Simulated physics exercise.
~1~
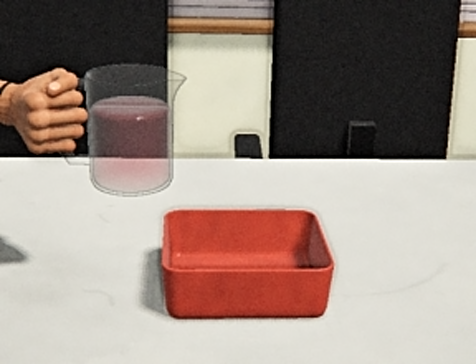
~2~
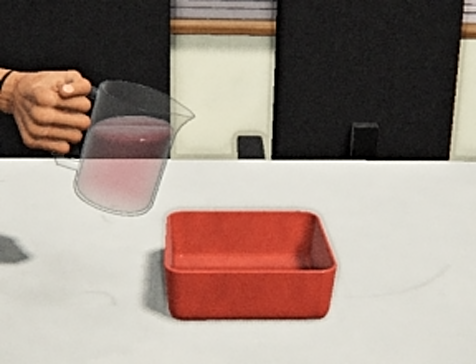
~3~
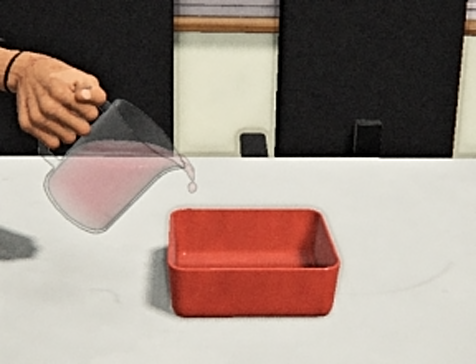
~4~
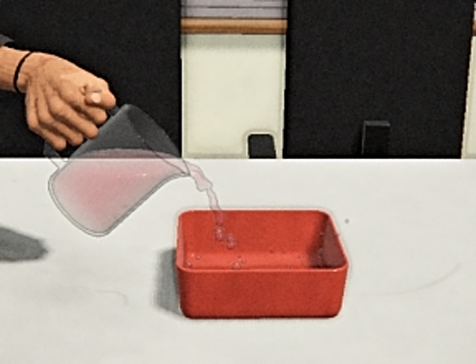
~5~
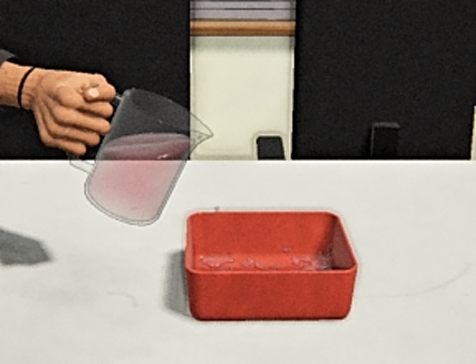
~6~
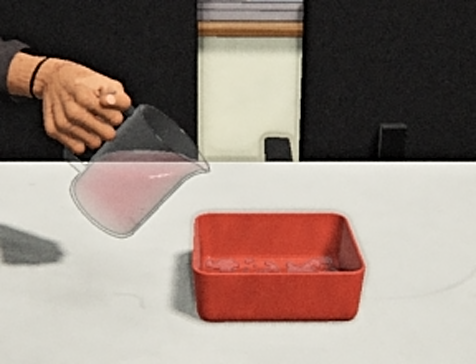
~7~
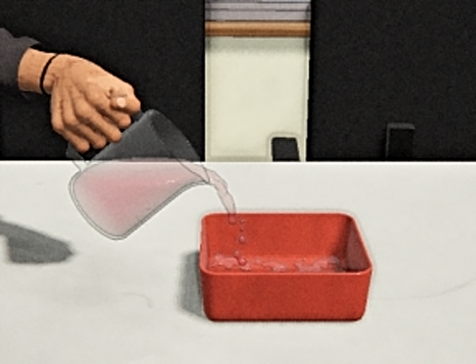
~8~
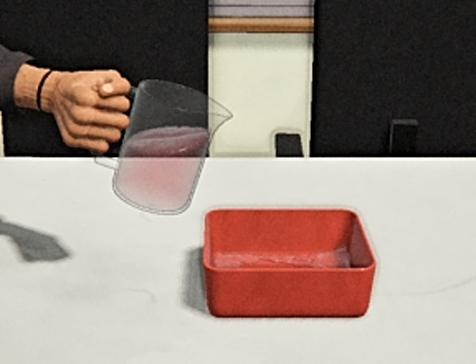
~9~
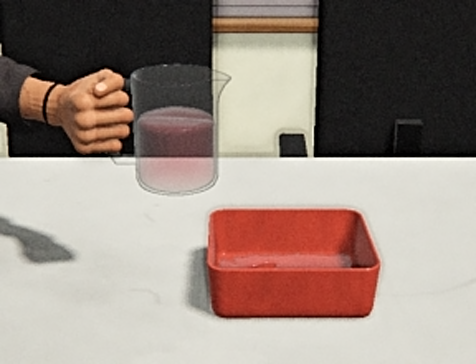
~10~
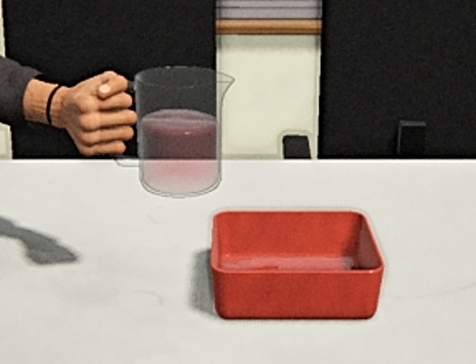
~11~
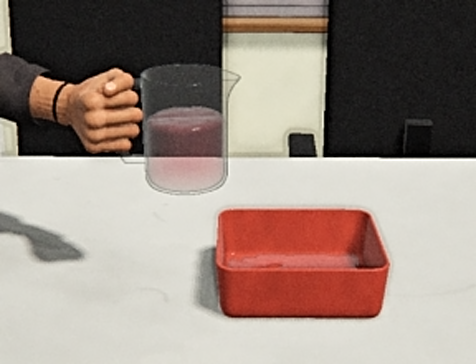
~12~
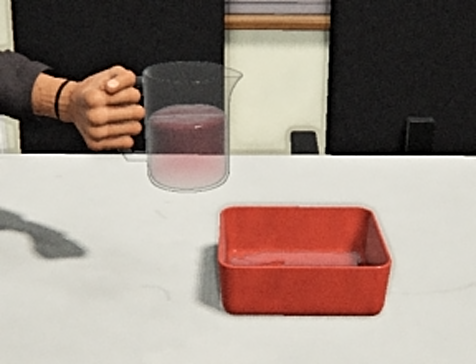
A hand tips a clear jug twice, pouring pinkish liquid into a red dish, then levels it.
